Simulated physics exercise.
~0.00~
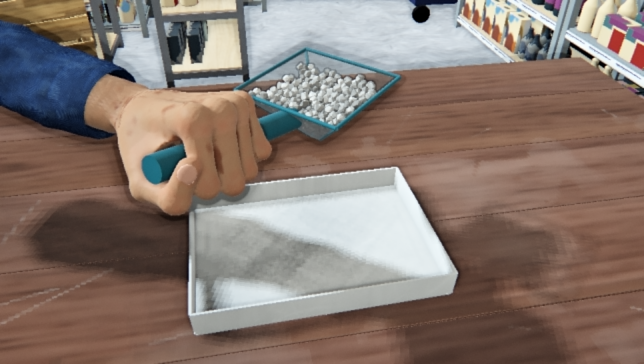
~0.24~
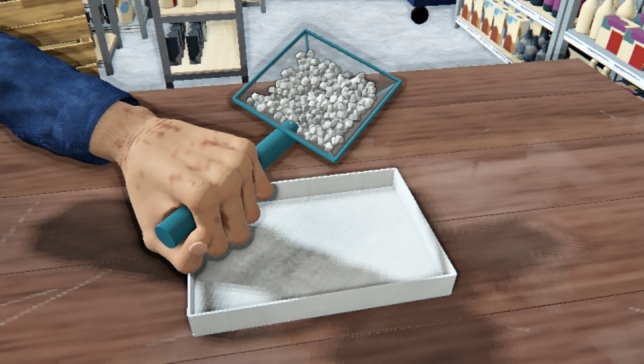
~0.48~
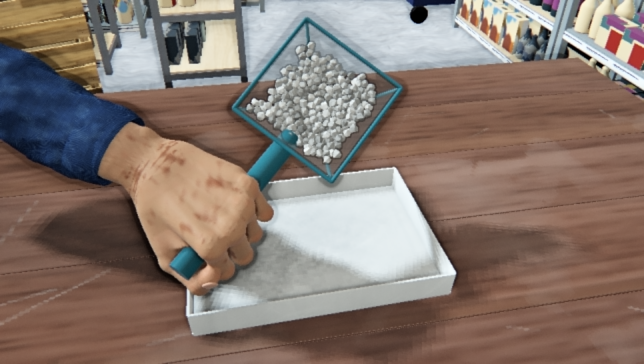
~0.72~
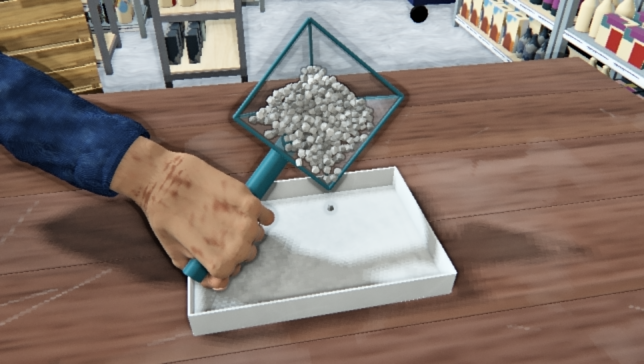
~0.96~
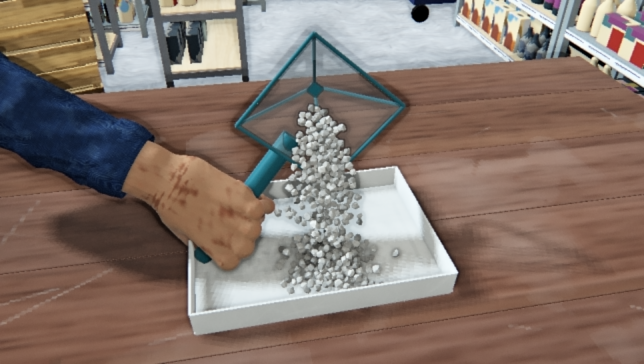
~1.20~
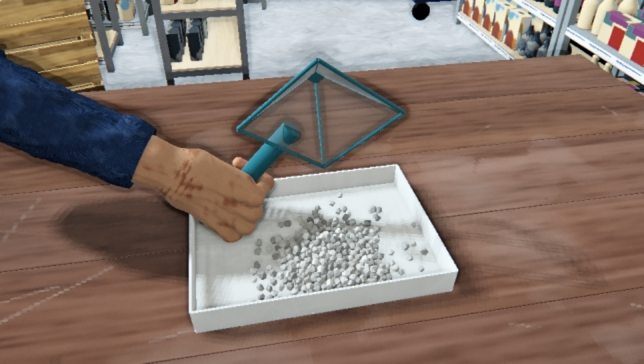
A slightly swaying view looks down at a brown wooden table in a room with stocked shelves behind it. From the left, a hand in a dark blue sleeve grips the teal handle of a clear, teal-edged scoop full of pale grey bits of litter, behind a shallow white tray. The hand steadily tilts the scoop, and the bits bunch toward its near corner. A first bit drops, then a thick stream pours into the tray. As the scoop turns further, it empties, leaving the bits in a loose, spread-out heap inside the tray.
